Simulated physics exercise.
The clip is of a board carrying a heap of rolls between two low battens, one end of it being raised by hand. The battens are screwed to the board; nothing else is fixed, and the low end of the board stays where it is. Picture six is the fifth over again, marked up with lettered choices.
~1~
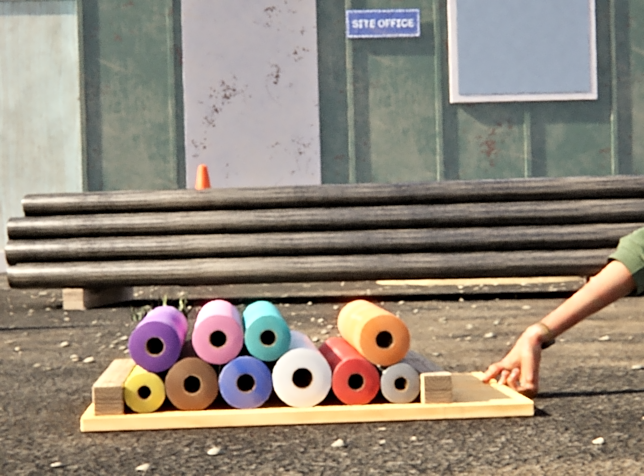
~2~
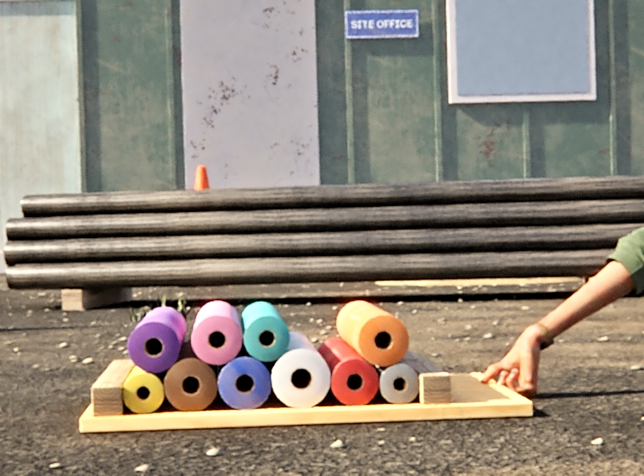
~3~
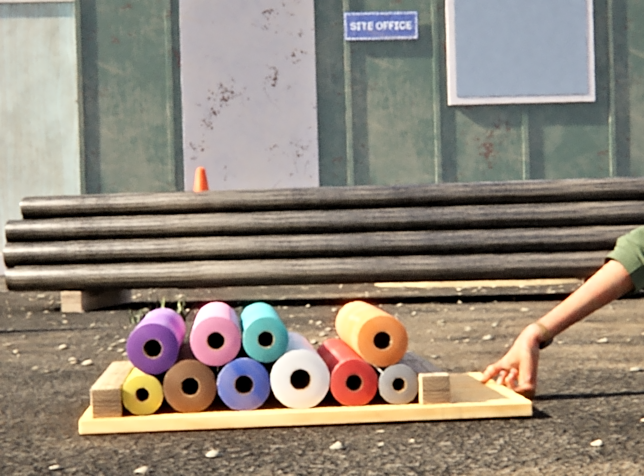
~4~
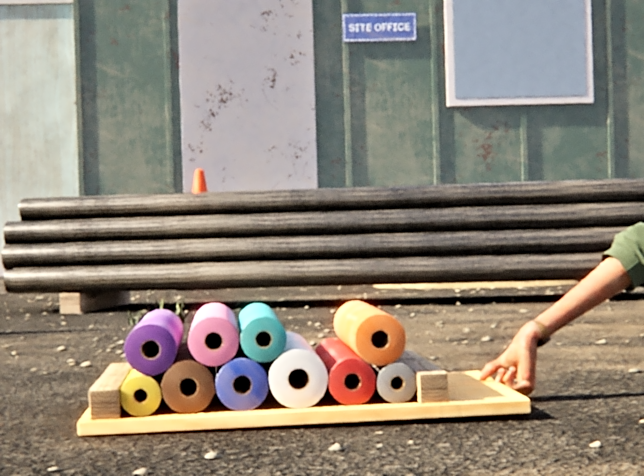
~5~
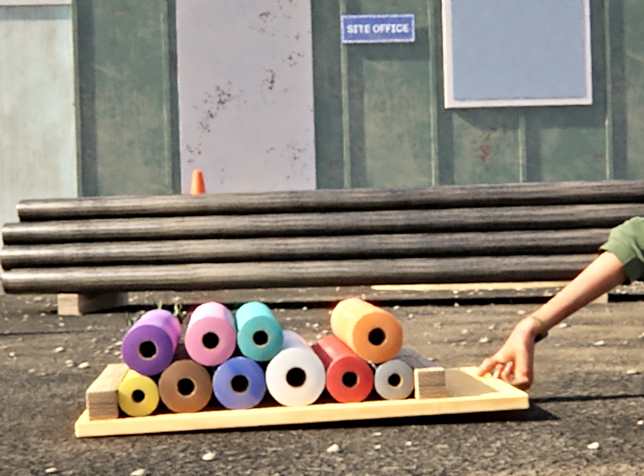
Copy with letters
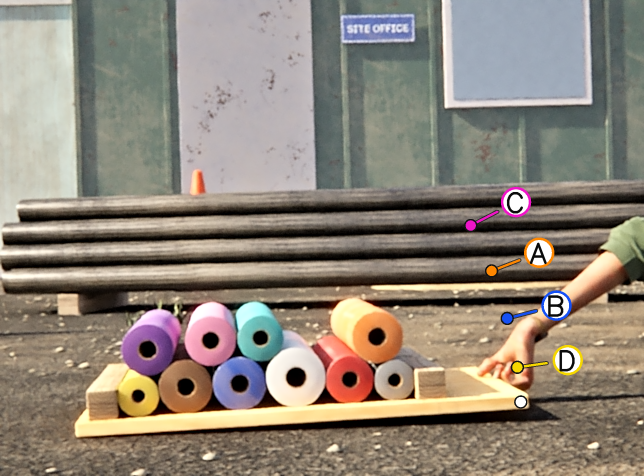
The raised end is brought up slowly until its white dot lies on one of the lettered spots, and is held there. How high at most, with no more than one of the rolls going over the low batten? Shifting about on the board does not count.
The highest mark that will do is C.
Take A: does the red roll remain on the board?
Yes.
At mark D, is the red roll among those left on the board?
Yes.
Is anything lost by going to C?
Yes.
On the marked copy, A at (492, 271); B at (507, 318); C at (471, 226); D at (517, 367); the white dot at (521, 402).
Taking C. A third of the way, board at 16°.
Two thirds of the way, board at 26°.
When it is over, board at 26°, one over the low batten (purple).
As for the rest, A one over the low batten (purple); B none over the low batten; D none over the low batten.
